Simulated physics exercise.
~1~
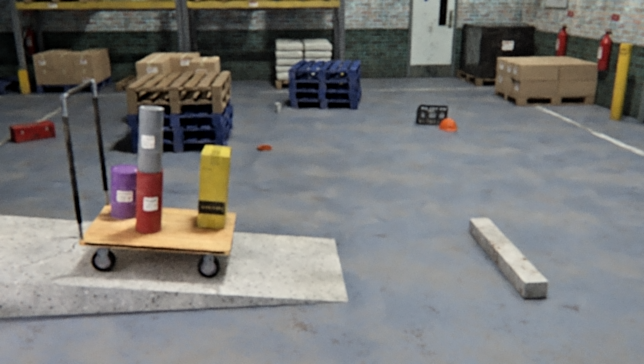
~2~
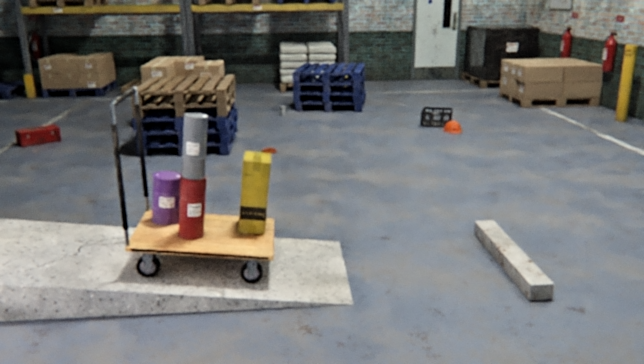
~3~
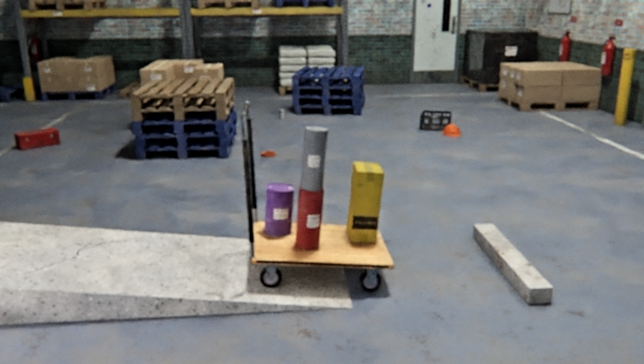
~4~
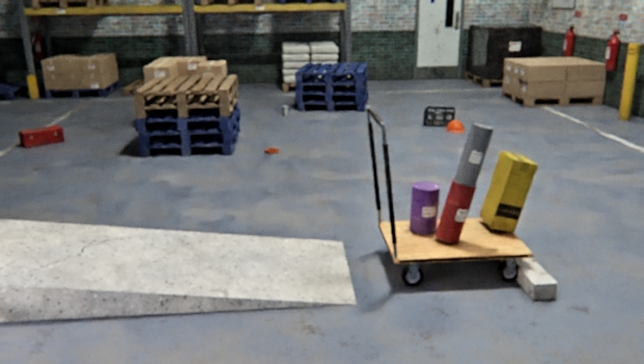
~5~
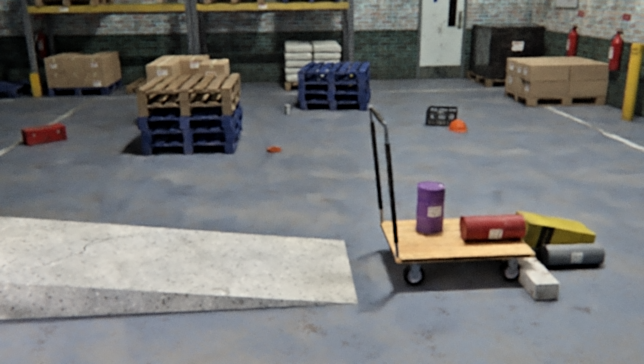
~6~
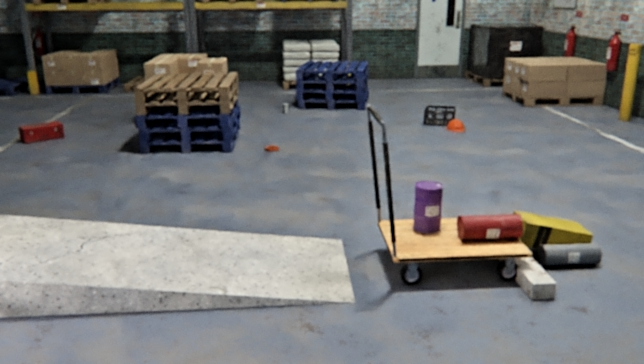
Trolley rolling right off a ramp into a kerb, yellow box and grey canister toppling off, red tipping aboard, purple staying upright.
